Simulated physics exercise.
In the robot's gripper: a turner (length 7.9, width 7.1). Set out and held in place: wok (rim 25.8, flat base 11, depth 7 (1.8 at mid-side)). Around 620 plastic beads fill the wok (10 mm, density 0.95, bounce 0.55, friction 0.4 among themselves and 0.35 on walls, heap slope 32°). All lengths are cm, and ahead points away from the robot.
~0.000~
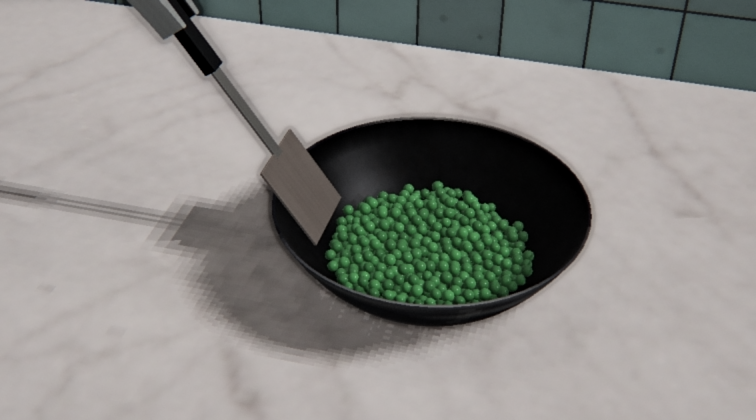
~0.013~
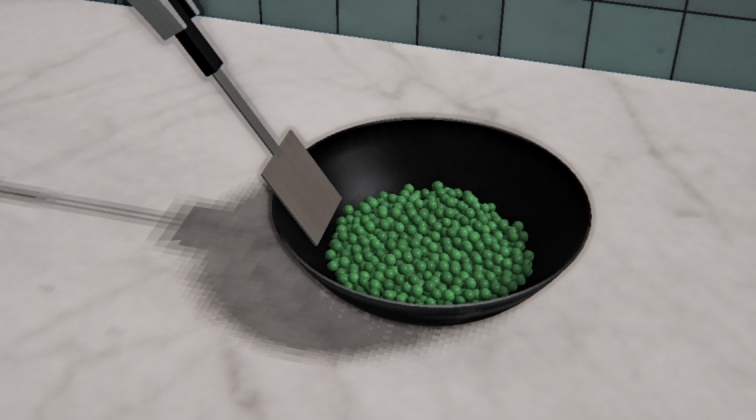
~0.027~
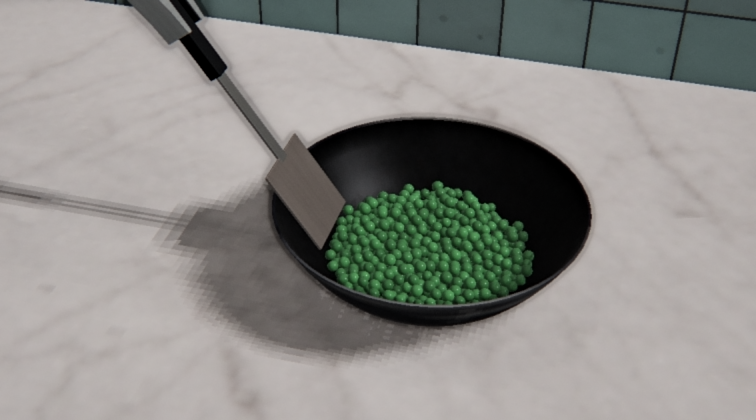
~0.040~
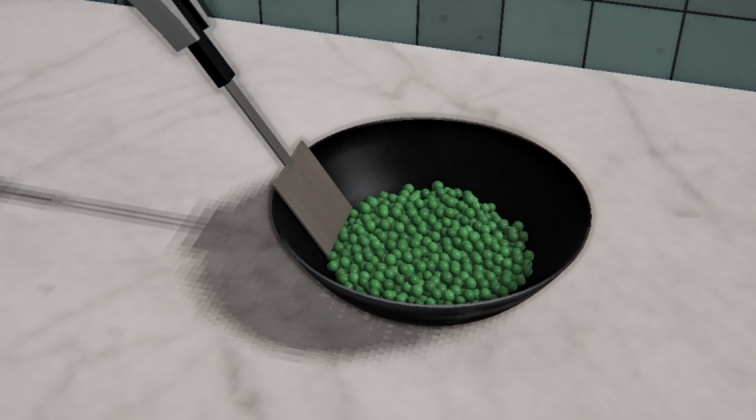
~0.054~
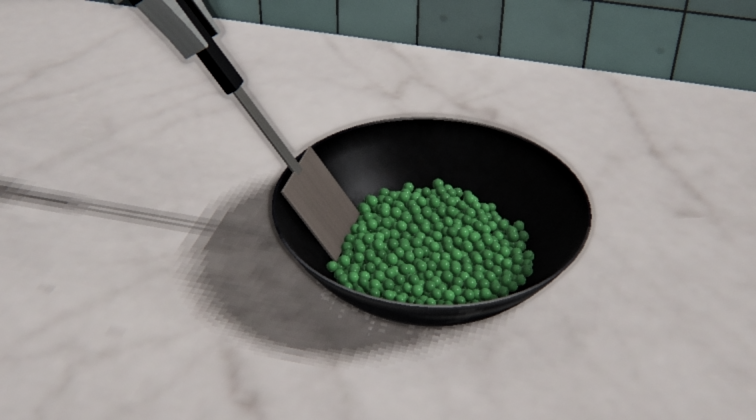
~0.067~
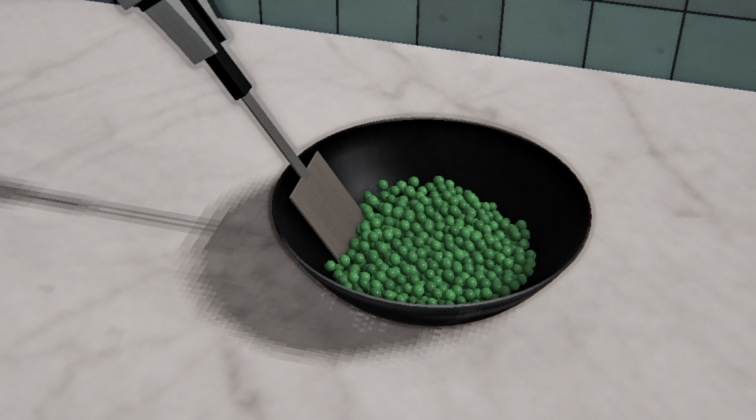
The clip opens on a black wok of green beads on a marble counter, with a turner in a robot's gripper angled over its left side. The turner moves slightly down and to the right until its blade meets the beads' left edge, and the nearest beads shift a little.
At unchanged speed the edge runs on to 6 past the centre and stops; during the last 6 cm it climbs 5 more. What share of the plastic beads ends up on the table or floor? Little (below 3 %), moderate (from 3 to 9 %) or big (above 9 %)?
Share on the table or floor: Little (below 3 %).
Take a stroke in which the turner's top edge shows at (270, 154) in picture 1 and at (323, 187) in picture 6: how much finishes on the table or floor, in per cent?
About 10 per cent.
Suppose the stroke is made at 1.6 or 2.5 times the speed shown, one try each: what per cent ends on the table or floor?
Some 5 and 15 per cent.
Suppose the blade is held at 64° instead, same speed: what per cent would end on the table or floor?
It would be near 0 per cent.
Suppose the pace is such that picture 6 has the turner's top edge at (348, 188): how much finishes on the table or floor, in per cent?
About 15 per cent.
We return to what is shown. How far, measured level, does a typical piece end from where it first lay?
About 3 cm.
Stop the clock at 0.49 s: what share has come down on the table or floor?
About 0 per cent.
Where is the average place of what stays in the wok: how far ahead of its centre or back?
Some 3.5 cm ahead.
After 0.16 s, sloping 55°, highest piece 5 above the table; 622 in the wok.
After 0.24 s, sloping 55°, highest piece 6 above the table; 622 in the wok.
After 0.49 s, sloping 55°, highest piece 6 above the table; 622 in the wok.
After 1.54 s, sloping 55°, highest piece 6 above the table; 622 in the wok.
In the end, 622 in the wok. That is 0 % on the table or floor.
